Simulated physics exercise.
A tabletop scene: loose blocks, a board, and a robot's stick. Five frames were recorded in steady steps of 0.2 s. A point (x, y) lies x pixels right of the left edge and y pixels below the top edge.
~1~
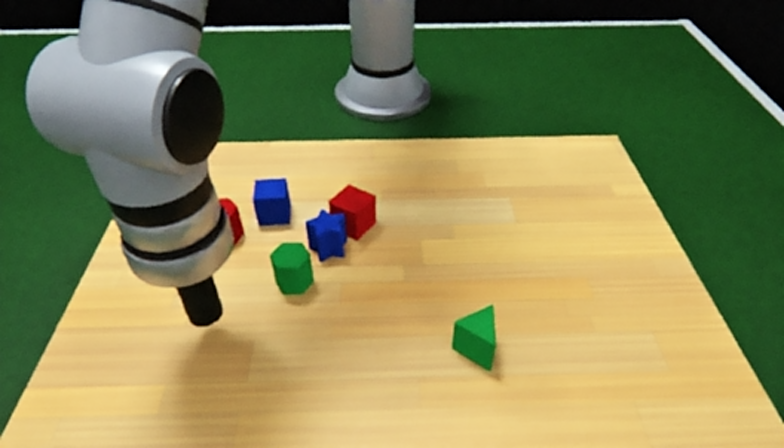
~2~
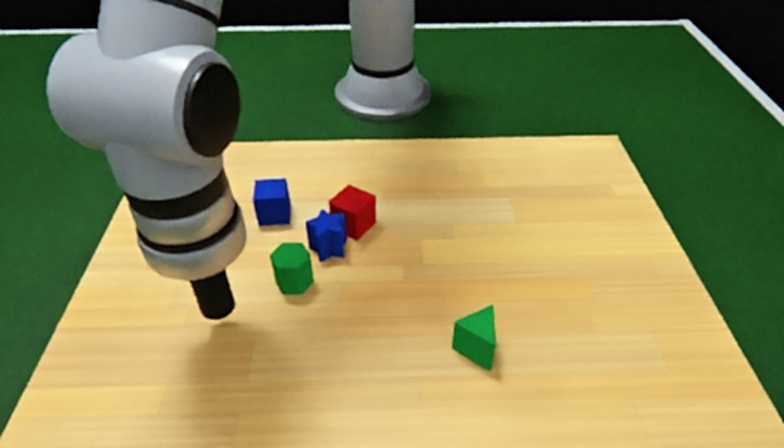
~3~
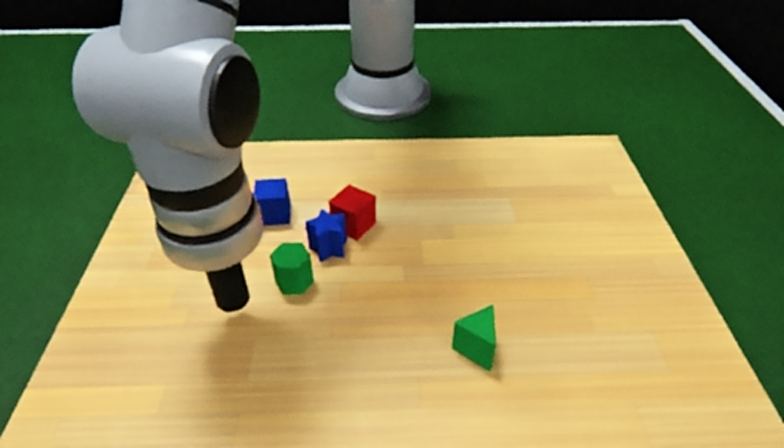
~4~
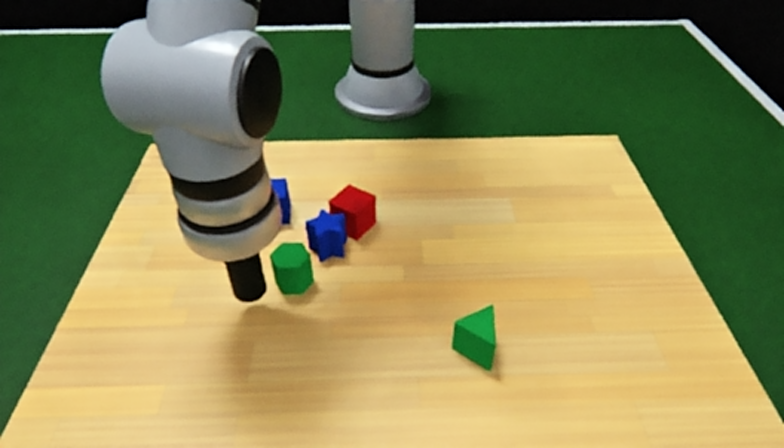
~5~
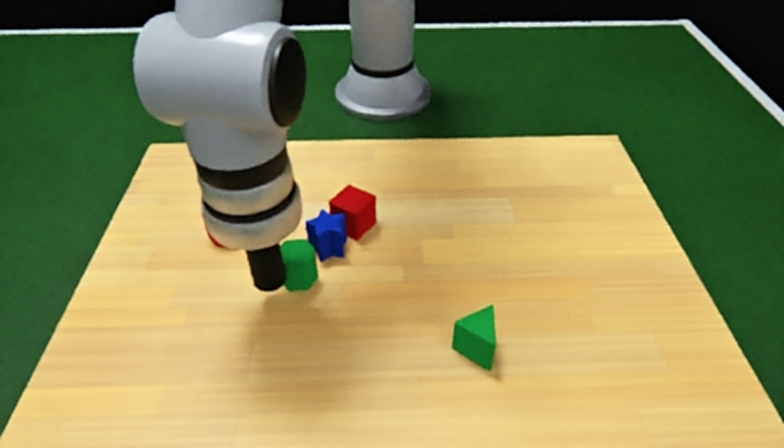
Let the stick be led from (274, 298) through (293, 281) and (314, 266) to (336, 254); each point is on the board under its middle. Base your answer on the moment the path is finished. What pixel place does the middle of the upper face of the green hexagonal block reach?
Just about (360, 212).
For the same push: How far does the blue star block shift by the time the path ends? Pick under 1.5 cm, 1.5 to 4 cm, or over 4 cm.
The answer here is over 4 cm.
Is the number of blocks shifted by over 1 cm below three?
The answer is no.
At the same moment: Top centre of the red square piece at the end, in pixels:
I think it will end close to (379, 174).
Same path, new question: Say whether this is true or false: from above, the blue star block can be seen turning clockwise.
That is false.
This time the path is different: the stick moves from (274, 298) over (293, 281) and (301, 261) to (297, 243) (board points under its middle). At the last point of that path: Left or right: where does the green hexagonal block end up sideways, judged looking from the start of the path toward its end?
It's going to go right.
The first path, step by step. Halfway along, stick at (301, 255); green hexagonal block at (329, 231), turned 20° clockwise; blue star block at (349, 213), turned 25° anticlockwise; red square piece at (361, 189), turned 20° anticlockwise.
At the end, stick at (334, 236); blue square piece in place; green hexagonal block at (360, 212), turned 15° clockwise; blue star block at (377, 195), turned 30° anticlockwise; red square piece at (379, 174), turned 45° anticlockwise.
